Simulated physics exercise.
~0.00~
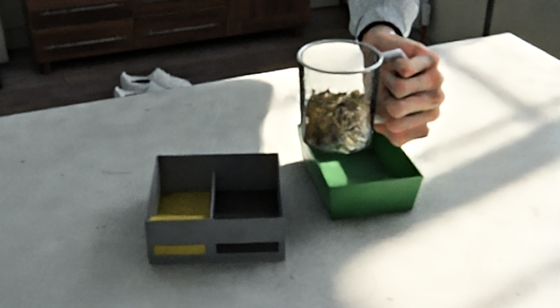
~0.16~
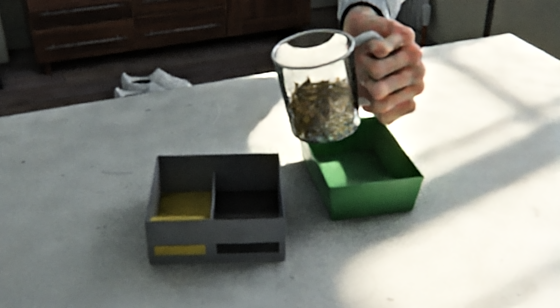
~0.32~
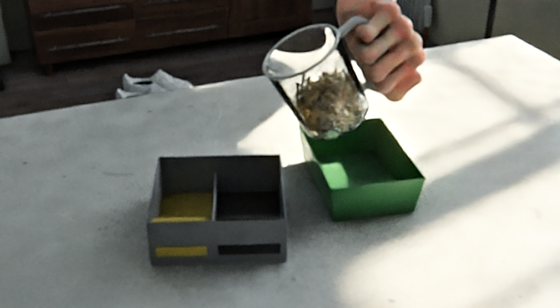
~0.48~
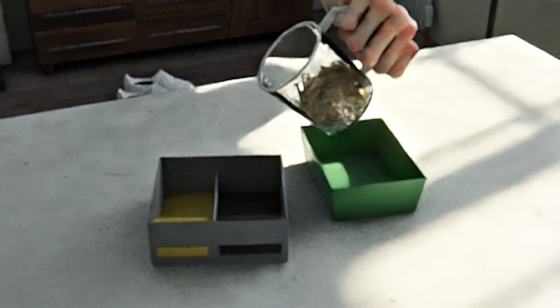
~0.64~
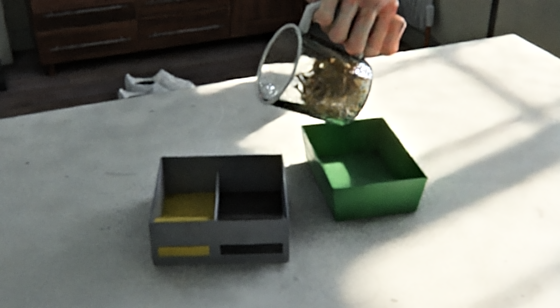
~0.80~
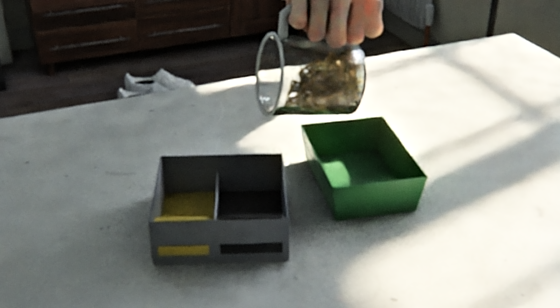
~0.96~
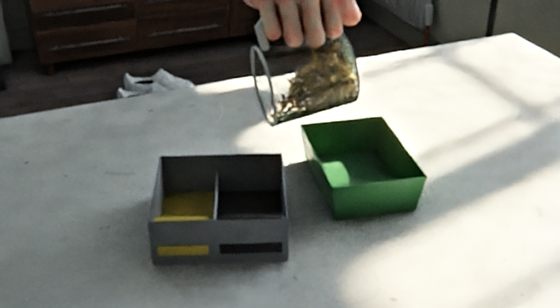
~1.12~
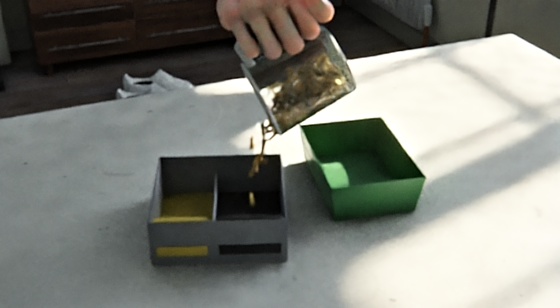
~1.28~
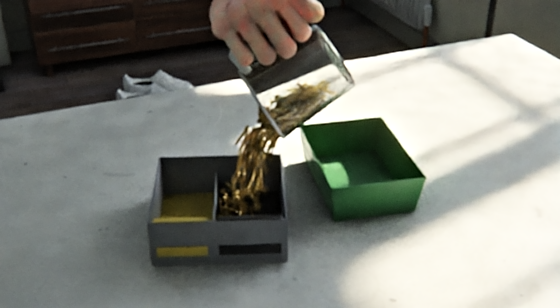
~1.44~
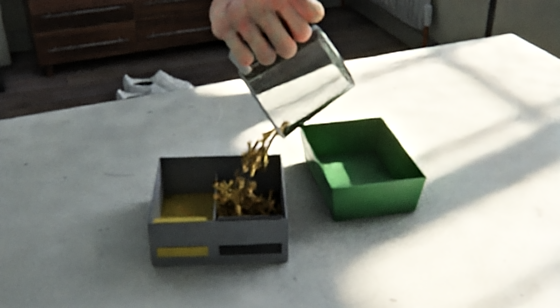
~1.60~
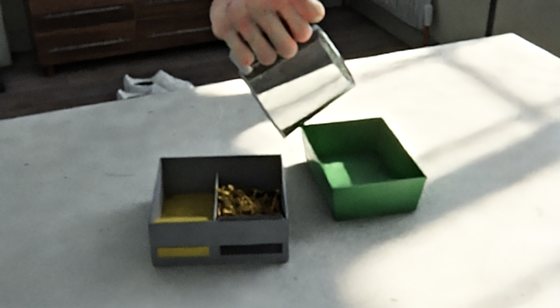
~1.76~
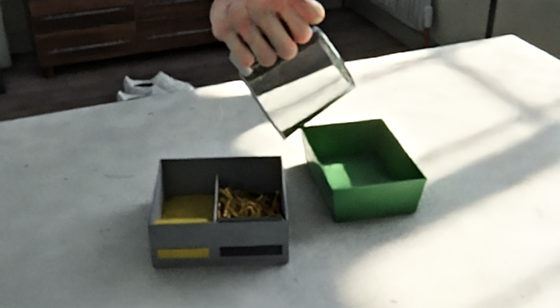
The clip shows a hand lifting a clear cup of small brass-coloured screws above a green tin, then moving it left while tipping it over. The screws pour into the black section of a divided grey tin, and the emptied cup stays tilted above as they settle there.
